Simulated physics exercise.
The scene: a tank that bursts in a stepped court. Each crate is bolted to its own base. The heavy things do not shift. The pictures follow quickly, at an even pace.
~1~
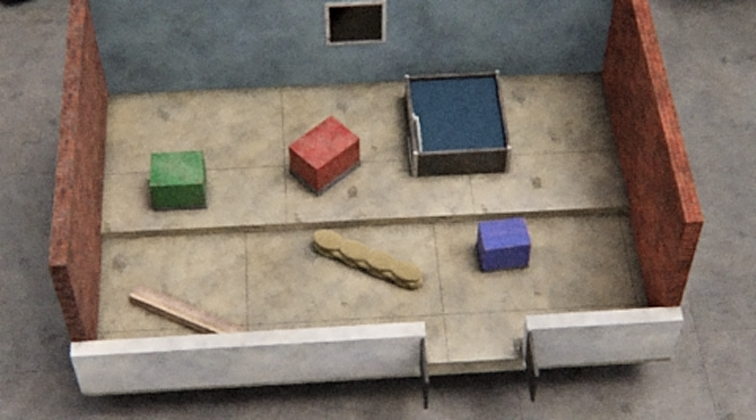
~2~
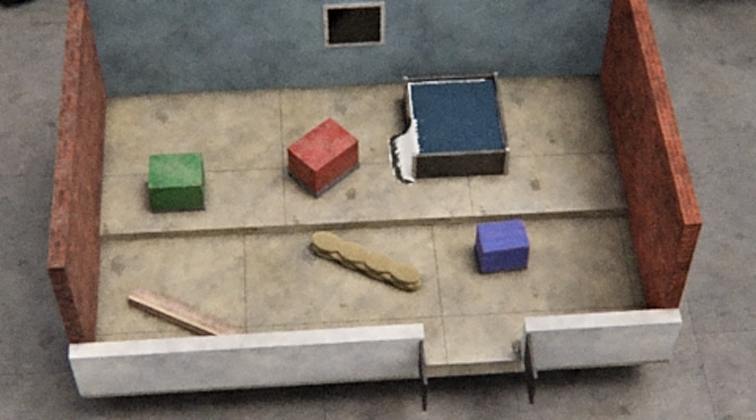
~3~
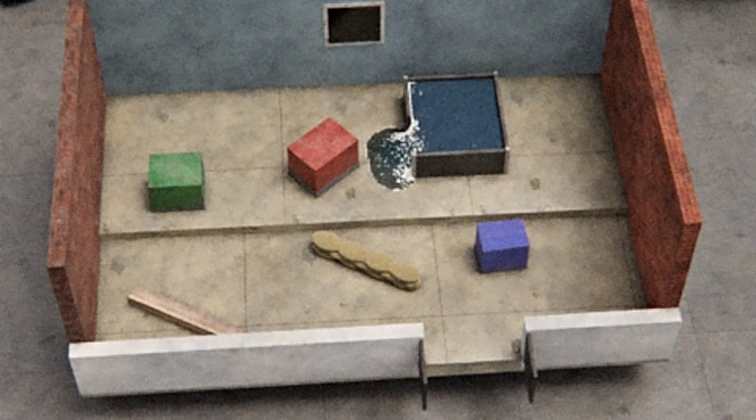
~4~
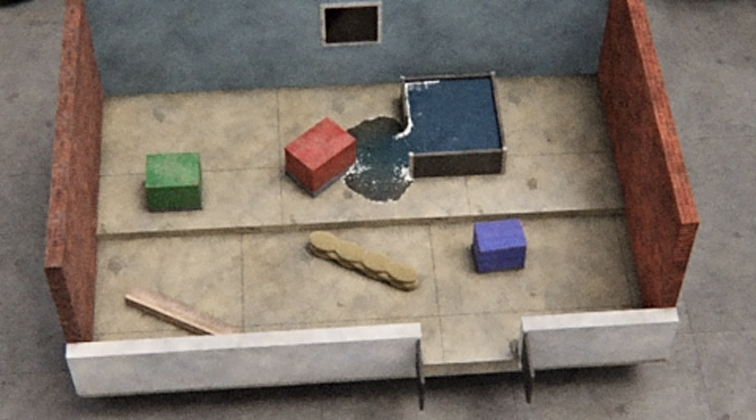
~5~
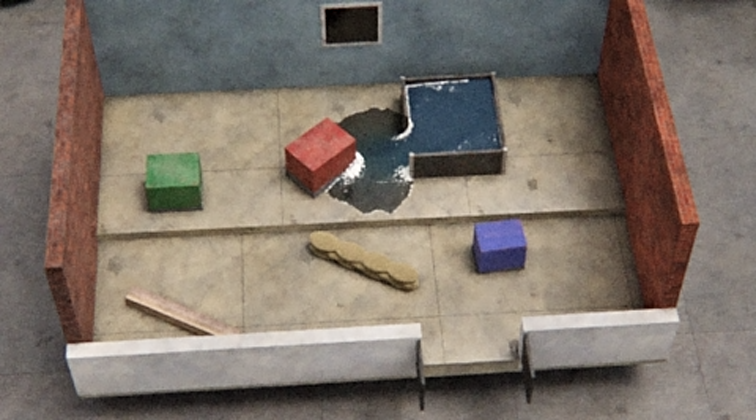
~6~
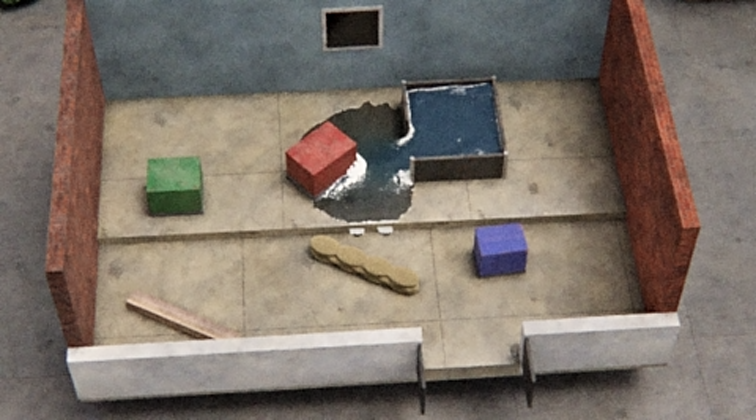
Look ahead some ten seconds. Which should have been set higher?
The red crate is wetted; the green crate escapes dry; the blue crate is wetted.
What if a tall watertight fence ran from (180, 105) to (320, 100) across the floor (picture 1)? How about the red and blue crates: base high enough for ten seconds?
One by one: Red crate gets wet, blue crate ends up wet.
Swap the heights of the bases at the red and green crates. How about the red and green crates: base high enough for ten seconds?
My reading: The red one is topped, the green one is safe.
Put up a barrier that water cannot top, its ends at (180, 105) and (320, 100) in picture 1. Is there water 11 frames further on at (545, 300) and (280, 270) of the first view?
One after the other: Not flooded, wet.
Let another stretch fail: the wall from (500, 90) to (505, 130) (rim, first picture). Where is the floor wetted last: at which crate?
I say the green crate.
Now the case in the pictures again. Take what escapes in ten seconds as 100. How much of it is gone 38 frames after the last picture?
Near 20 in a hundred.
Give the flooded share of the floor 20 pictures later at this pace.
Near 40 in a hundred.
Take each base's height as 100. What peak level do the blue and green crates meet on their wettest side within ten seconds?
In turn 160 and 60 per cent.
A moment on, water covers 10 % of the floor; the red crate water round its plinth, the green crate not reached, the blue crate not reached.
Next, water covers 20 % of the floor; the red crate water round its plinth, the green crate not reached, the blue crate not reached.
Then, water covers 40 % of the floor; the red crate water round its plinth, the green crate not reached, the blue crate water round its plinth.
Later, water covers 60 % of the floor; the red crate water round its plinth, the green crate water round its plinth, the blue crate water round its plinth.
In the end, water covers 75 % of the floor; the red crate was topped, the green crate stayed above the water, the blue crate was topped.
